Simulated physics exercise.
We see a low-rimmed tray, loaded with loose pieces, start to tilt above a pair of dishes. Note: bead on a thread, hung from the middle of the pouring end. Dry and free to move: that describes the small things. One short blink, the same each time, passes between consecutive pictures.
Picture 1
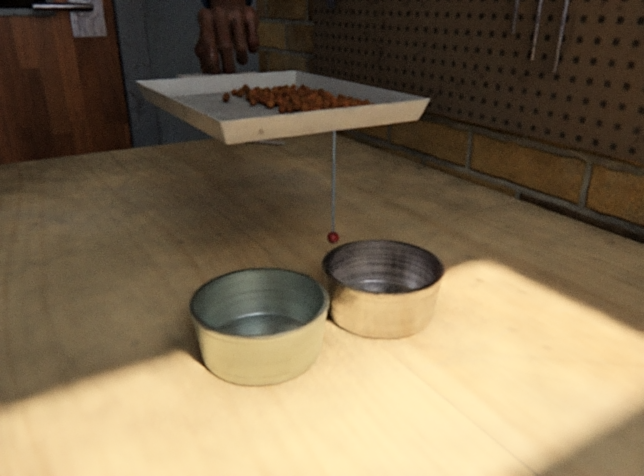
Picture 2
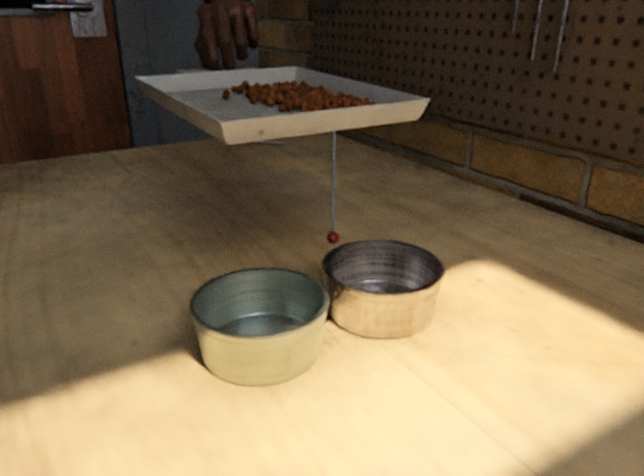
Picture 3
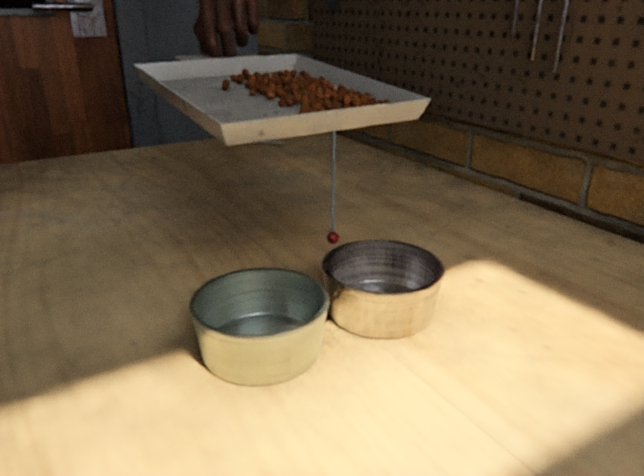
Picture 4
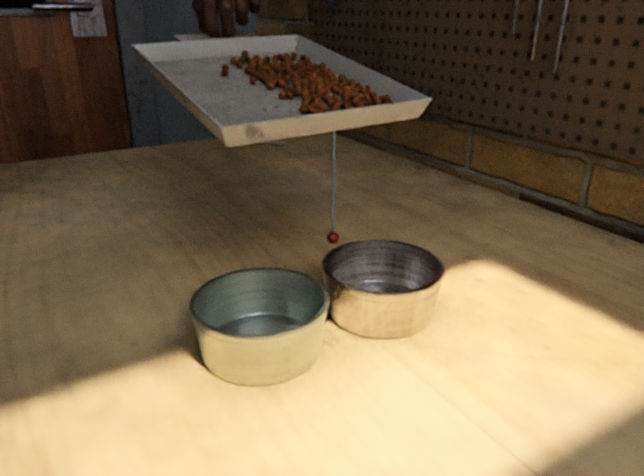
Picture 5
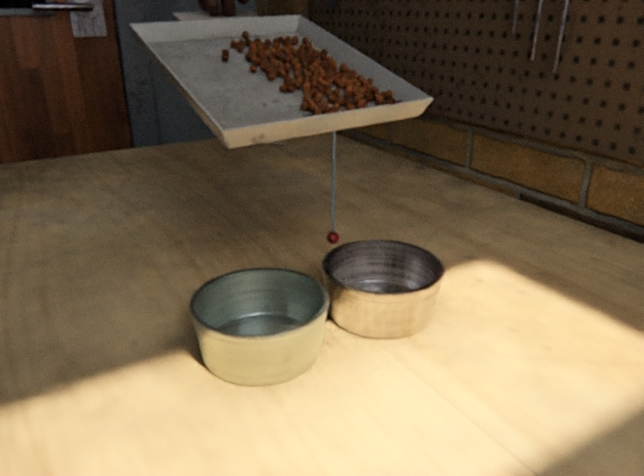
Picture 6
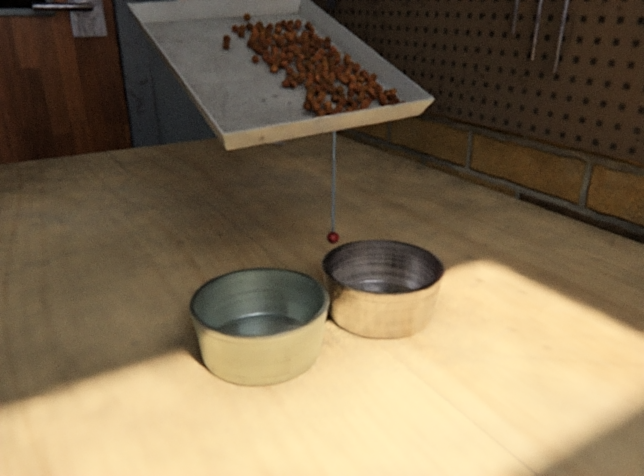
In a dim workshop with a pegboard and brick wall, a still camera looks slightly down on a wooden table crossed by sunlight. A pale tray of small orange-brown pieces hangs above a greenish bowl at left and a tan, dark-rimmed bowl at right, a red bead dangling on a thread. A hand behind lifts out of view as the tray's far side rises, tilting toward the viewer, and the pieces shift and spread.
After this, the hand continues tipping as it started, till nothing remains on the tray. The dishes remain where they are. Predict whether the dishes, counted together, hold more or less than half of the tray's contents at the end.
Most of the load will land in the dishes.
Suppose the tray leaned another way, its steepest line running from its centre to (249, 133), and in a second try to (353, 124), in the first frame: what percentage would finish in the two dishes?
For the first aim it is 80 in a hundred, for the second 50 in a hundred.
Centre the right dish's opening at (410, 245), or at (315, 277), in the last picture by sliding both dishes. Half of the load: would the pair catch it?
For the two places in order: A majority share, a majority share.
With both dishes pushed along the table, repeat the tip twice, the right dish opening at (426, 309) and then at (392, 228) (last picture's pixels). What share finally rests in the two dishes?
Close to 10 in a hundred first, close to 0 in a hundred second.
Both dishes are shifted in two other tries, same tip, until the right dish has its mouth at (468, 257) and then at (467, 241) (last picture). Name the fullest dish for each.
Trial one goes to the left of the two, trial two to the left of the two.
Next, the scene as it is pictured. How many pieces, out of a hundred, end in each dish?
Per hundred pieces: Left dish roughly 40, right dish roughly 50.
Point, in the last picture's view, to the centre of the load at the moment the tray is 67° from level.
Near (337, 121).
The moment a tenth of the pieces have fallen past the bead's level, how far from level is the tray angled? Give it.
Roughly 70 degrees at that moment.
Shortly afterwards, tray tipped steeply; the bulk on the tray; only a few in the left dish; only a few in the right dish; a little in the air.
Next, tray tipped past a quarter turn; near a third in the left dish; near a third in the right dish; a little outside both; near a quarter in the air.
Some moments later, tray tipped past a quarter turn; near half in the left dish; near half in the right dish; a little outside both.
In the end, tray tipped past a quarter turn; near half in the left dish; near half in the right dish; a little outside both.
